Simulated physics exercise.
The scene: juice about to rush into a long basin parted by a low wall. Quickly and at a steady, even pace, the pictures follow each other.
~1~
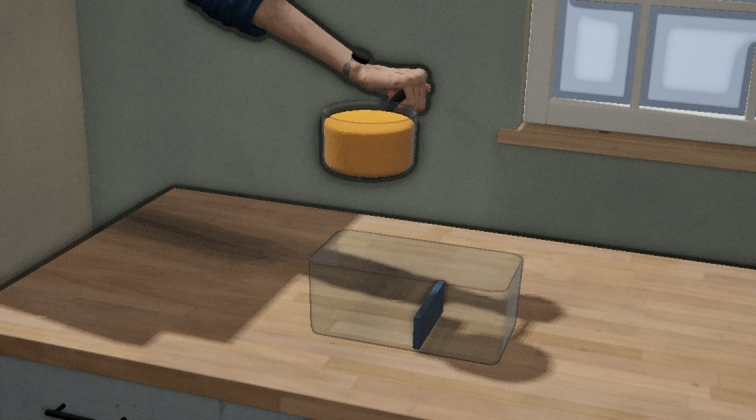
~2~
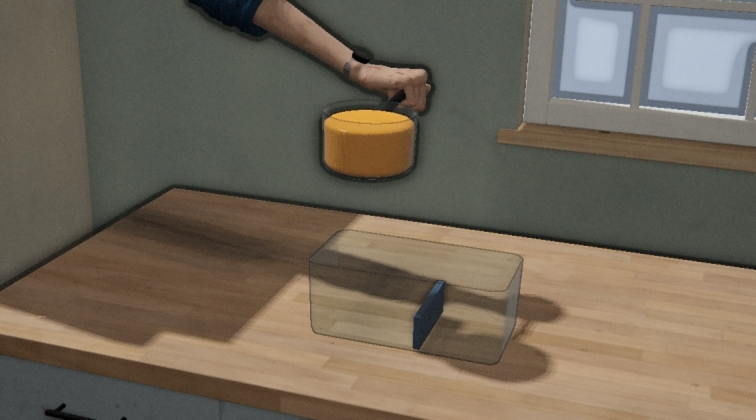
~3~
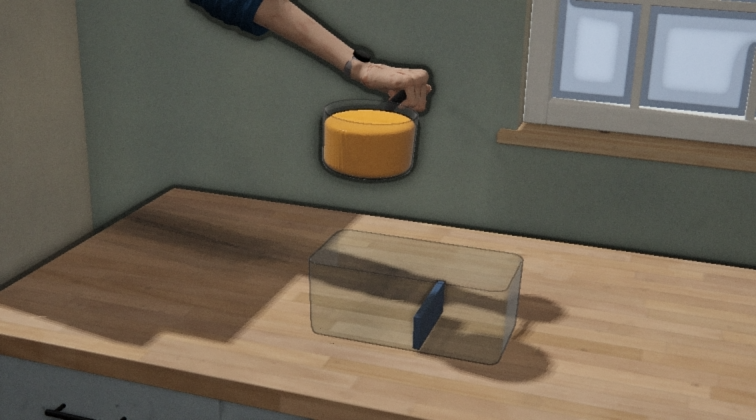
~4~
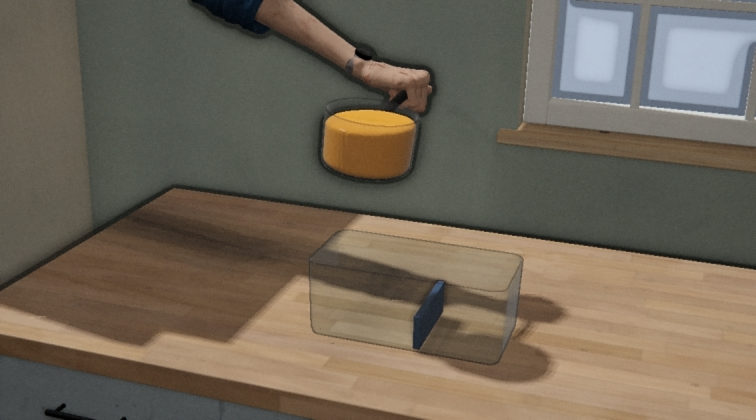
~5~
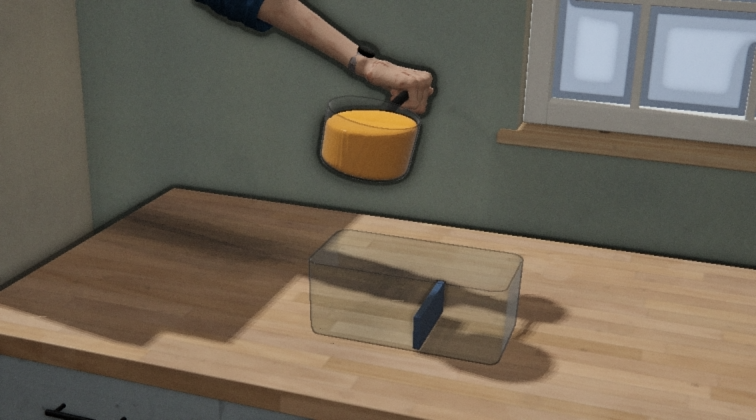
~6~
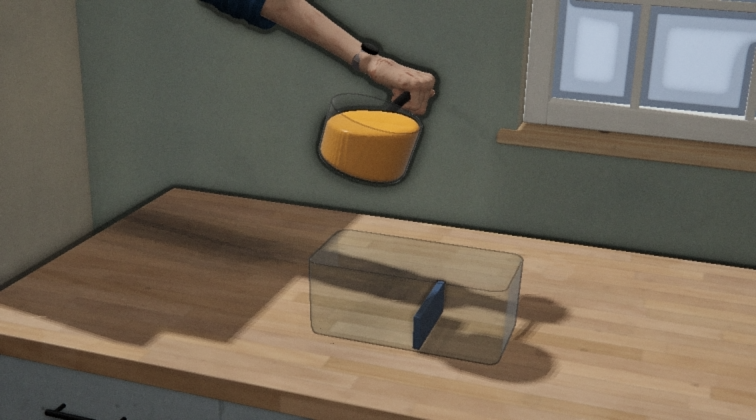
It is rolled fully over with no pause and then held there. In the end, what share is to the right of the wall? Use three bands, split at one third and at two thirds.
Over two thirds ends up there.
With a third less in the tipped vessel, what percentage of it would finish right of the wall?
Roughly 70 in a hundred.
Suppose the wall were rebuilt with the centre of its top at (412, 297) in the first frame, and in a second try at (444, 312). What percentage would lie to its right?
Around 95 percent in try one and around 55 percent in try two.
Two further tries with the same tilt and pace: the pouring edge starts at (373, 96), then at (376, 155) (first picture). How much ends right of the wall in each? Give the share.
It comes to 35 % the first time and 10 % the second.
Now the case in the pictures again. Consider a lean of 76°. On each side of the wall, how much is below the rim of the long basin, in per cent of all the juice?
Left 0 %, right 10 %.
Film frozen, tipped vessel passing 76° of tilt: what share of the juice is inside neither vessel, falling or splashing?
Near 35 parts in a hundred.
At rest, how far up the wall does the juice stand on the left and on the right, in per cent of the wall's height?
The left part 10 per cent, the right part 80.
A moment on, the tilt is 76° and 54 per cent is still to pour, 0 is left of the wall and 11 right of it.
Next, the tilt is 110° and 8 per cent is still to pour, 6 is left of the wall and 74 right of it.
Then the tilt is 115° and 0 per cent is still to pour, 20 is left of the wall and 78 right of it.
Later the tilt is 115° and 0 per cent is still to pour, 21 is left of the wall and 78 right of it.
At rest 21 per cent lies left of the wall, 78 right of it and 1 outside.
